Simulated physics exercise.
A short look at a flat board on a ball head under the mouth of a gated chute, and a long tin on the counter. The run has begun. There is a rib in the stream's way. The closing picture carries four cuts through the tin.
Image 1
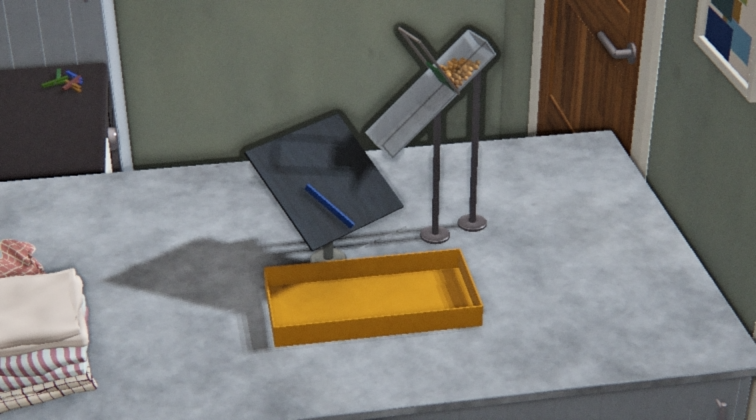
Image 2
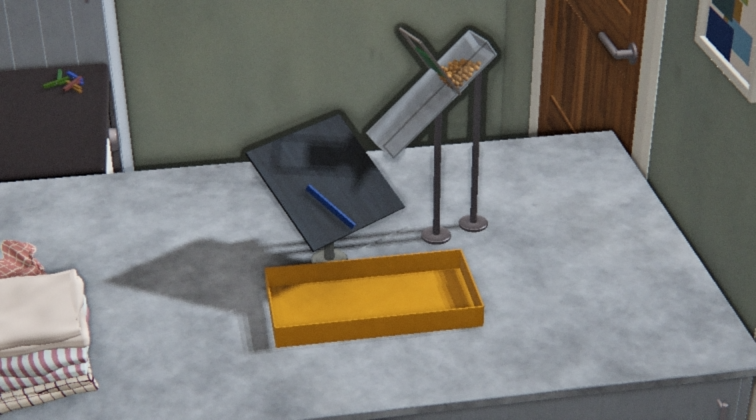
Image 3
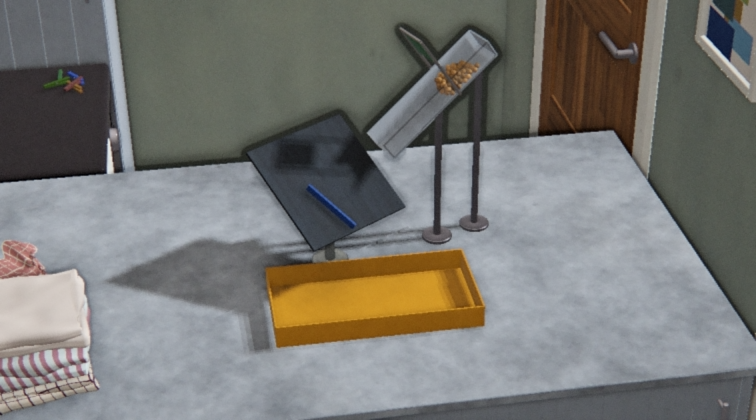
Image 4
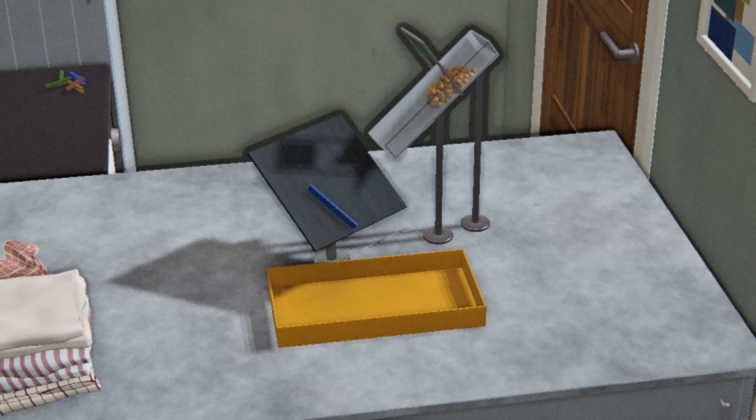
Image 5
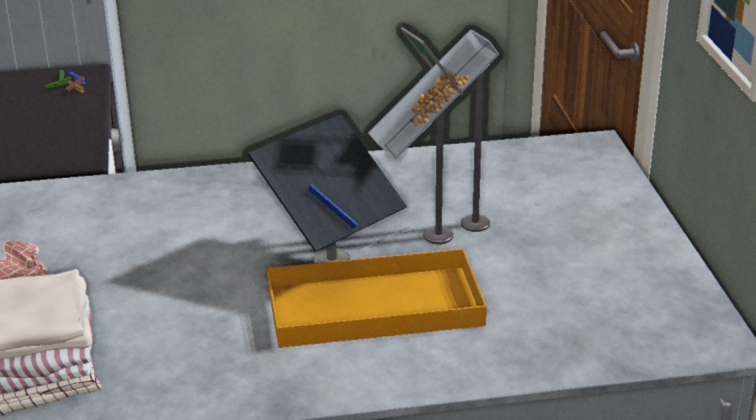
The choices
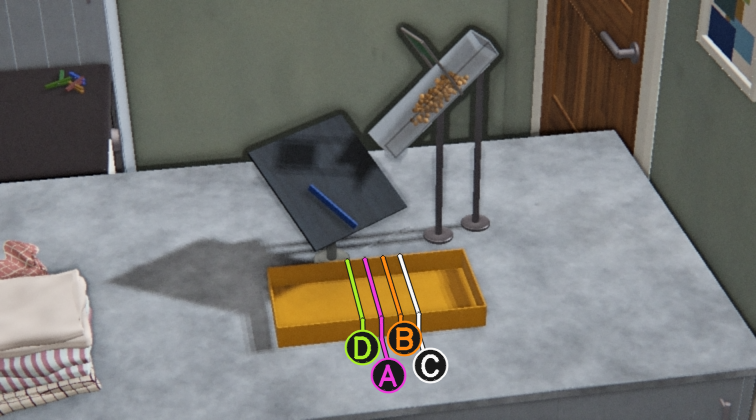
On a grey counter, a small gate lifts and wooden beads slide down a sloping chute.
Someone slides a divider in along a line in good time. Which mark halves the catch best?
B is best.
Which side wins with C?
The left side.
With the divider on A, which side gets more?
Right.
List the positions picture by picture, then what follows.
The first frame shows load behind the gate (454, 72), round wooden beads; lip of the chute (384, 152), sloping gently.
The second frame shows middle of the board (327, 180), tilted fairly steeply; middle of its low edge (361, 228); of its high edge (294, 133).
The third frame shows front corners of the tin (276, 328) and (484, 306), empty; front of the load (442, 92).
The fourth frame shows middle of the load (446, 87); its front (432, 106), roughly a third of the way to the lip; rib from (311, 185) to (357, 225).
The fifth frame shows middle of the load (438, 94); its front (416, 123), roughly half of the way to the lip.
On the marked copy, line A crosses the front rim at (381, 317); line B crosses the front rim at (400, 315); line C crosses the front rim at (418, 313); line D crosses the front rim at (362, 319).
With A, of what is caught, about a tenth on the left of the divider, the larger part on the right.
With B, of what is caught, roughly a third on the left of the divider, roughly two thirds on the right.
With C, of what is caught, the larger part on the left of the divider, about a tenth on the right.
With D, of what is caught, about a tenth on the left of the divider, almost all on the right.
